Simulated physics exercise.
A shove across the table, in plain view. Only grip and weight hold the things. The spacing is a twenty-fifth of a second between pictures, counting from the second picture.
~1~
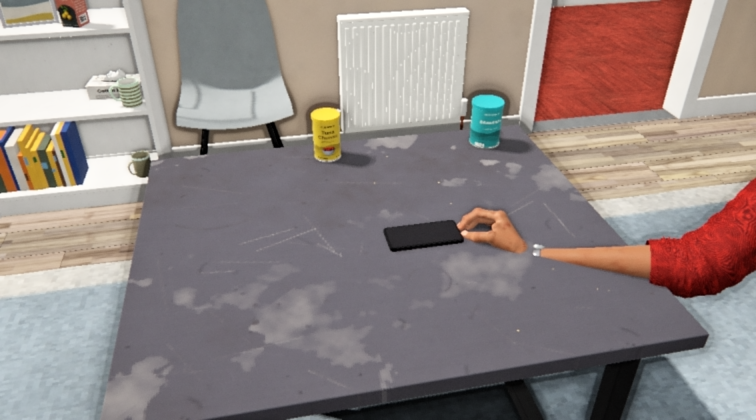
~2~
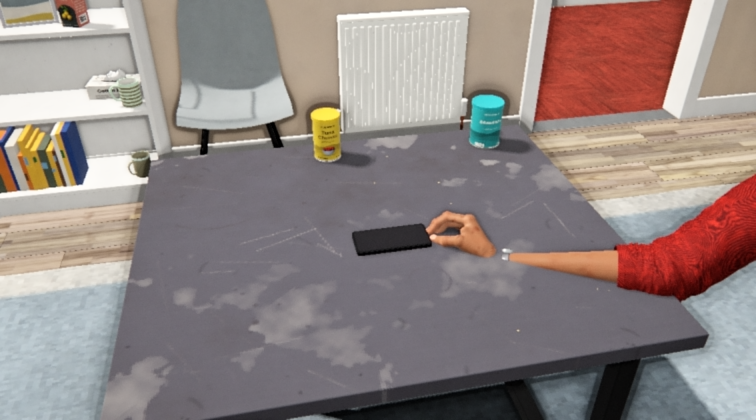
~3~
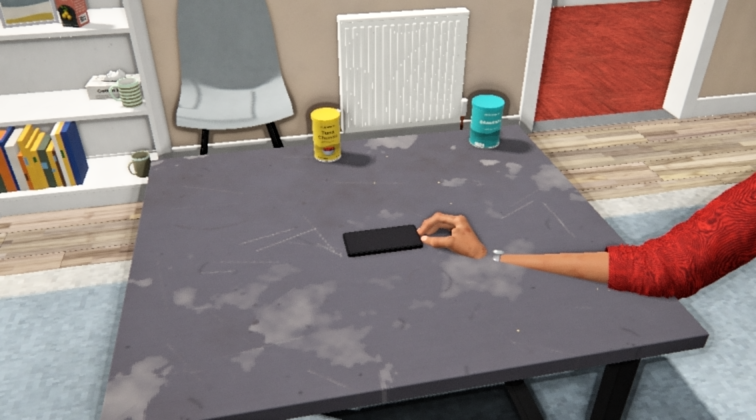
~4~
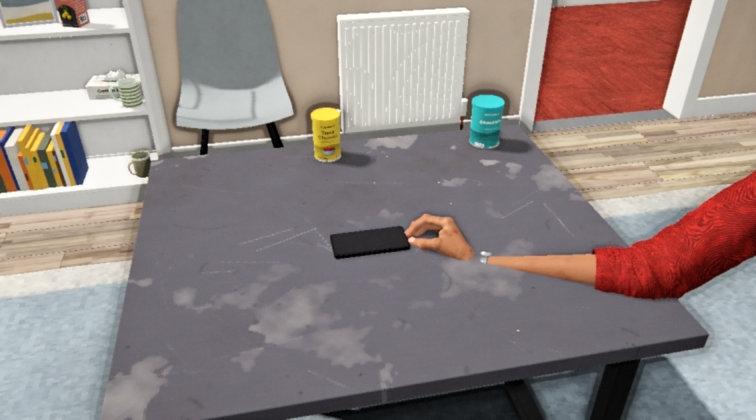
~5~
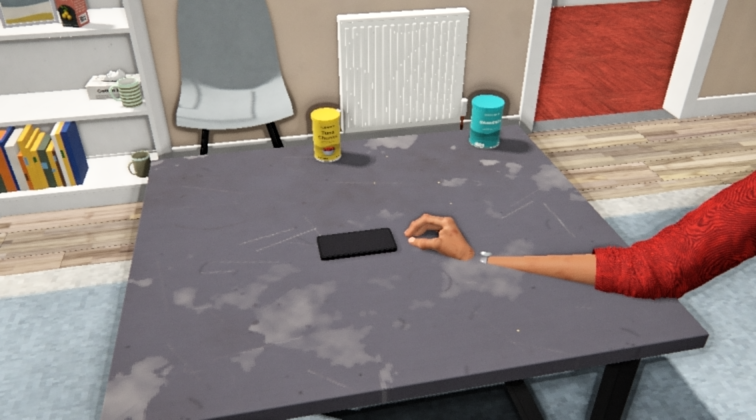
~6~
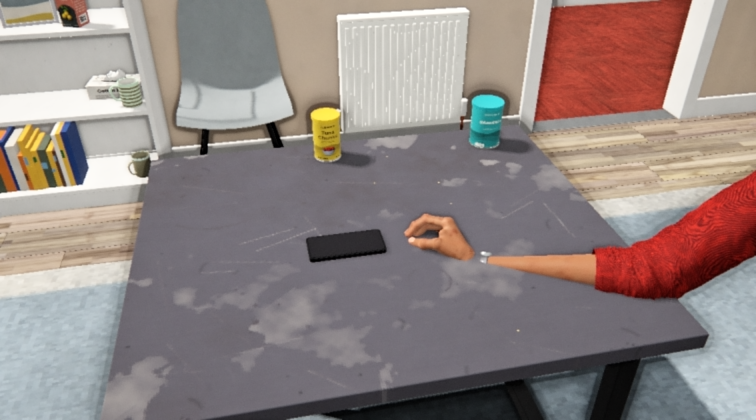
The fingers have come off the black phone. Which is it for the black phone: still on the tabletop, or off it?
It does not leave the tabletop.
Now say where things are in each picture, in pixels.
Under the hand; black phone (423, 235), in the first picture.
Under the hand; black phone (391, 239), in the second picture.
Under the hand; black phone (383, 240), in the third picture.
Black phone (370, 242), in the fourth picture.
Black phone (356, 244) shifted a little, in the fifth picture.
Black phone (346, 245) shifted a little, in the sixth picture.
Then, 0.10 s on from there, black phone shifted a little near (332, 247).
Then, 0.20 s on from there, black phone resting near (330, 245).
In the end, moved from the start, black phone. At the end, from the last picture's camera, black phone near (331, 247).
